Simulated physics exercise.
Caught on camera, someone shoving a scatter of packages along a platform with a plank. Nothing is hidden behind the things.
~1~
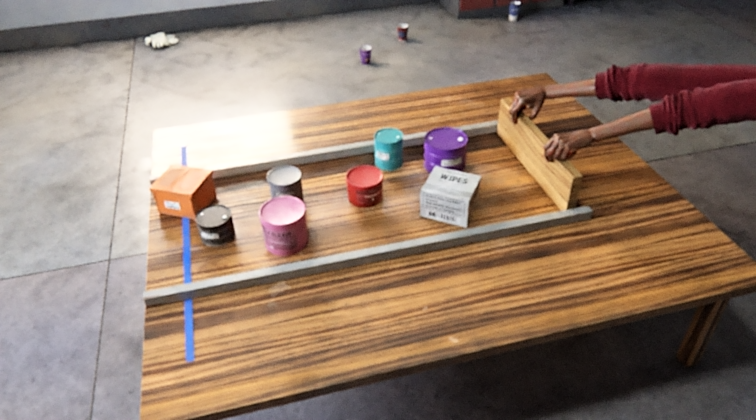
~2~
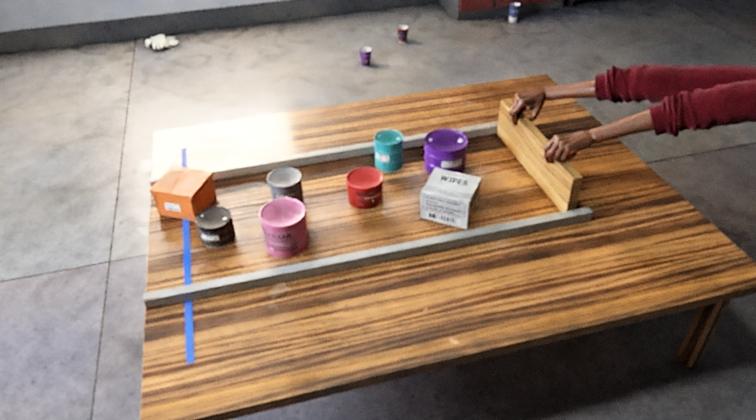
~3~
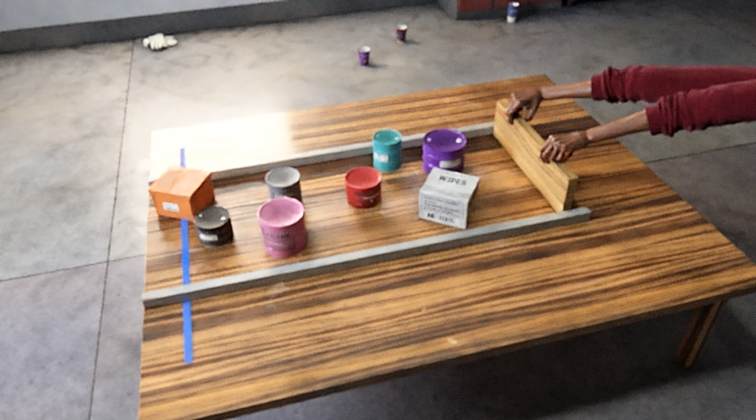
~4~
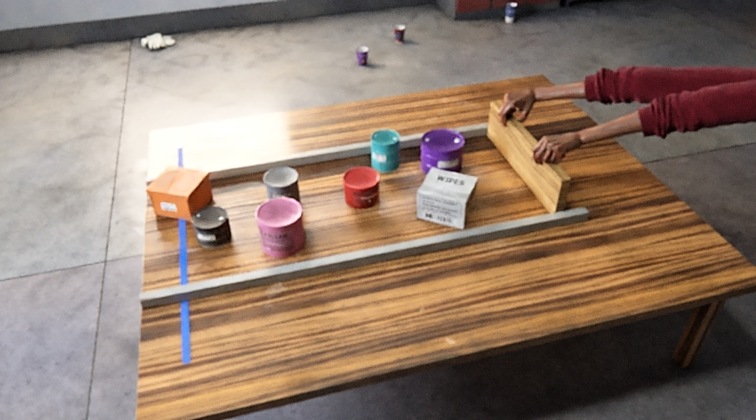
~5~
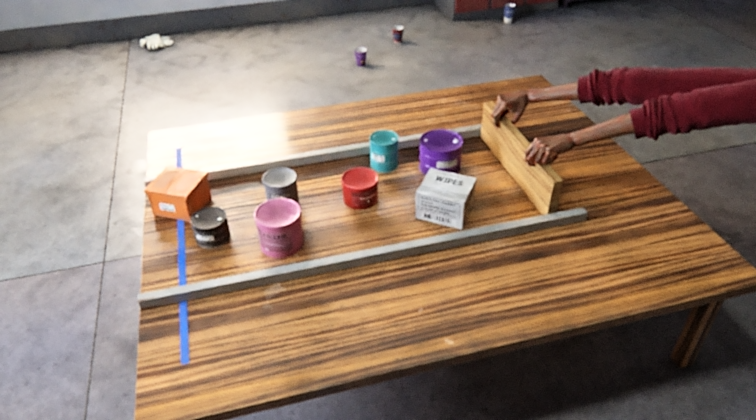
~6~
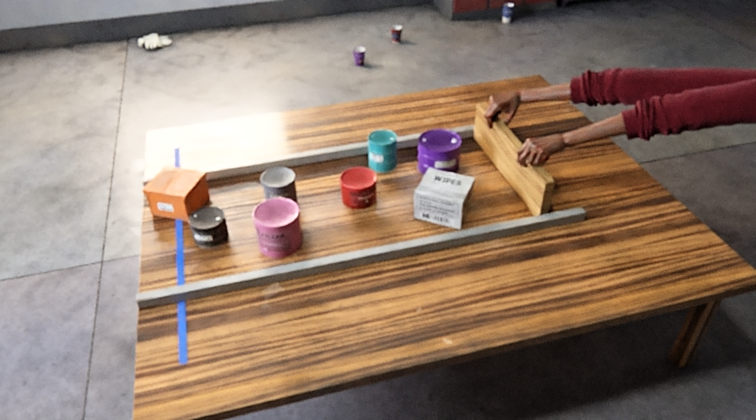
The clip shows a person's hands in dark red sleeves sliding a wooden plank slightly leftward between two grey rails on a striped wooden table, while the coloured cans and boxes between the rails stay essentially in place.
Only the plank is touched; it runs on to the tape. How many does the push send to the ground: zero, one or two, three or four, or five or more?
The number that fall off is three or four.
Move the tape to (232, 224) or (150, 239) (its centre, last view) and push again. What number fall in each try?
In that order 0 and 8.
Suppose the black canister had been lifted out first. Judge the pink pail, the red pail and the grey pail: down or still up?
The pink pail tumbles off; the red pail stays on; the grey pail goes over.
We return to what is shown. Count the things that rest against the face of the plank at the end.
That makes 4.
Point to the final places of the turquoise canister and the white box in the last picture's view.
The turquoise canister stops around (160, 182); the white box around (149, 264).
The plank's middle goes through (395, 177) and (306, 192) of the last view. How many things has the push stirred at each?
At the one place 4, at the other 6.
Soon after, none off yet; orange tote at rest near (178, 194); black canister at rest near (209, 227); pink pail at rest near (278, 228).
Then, none off yet; orange tote at rest near (178, 194); black canister at rest near (209, 227); pink pail moved a little near (268, 229).
Further on, none off yet; orange tote moved a little near (171, 194); black canister moved about its own width near (159, 235); pink pail moved well along near (173, 251).
By the end, the number that fall off is three or four; fallen, grey pail, pink pail, black canister and orange tote.
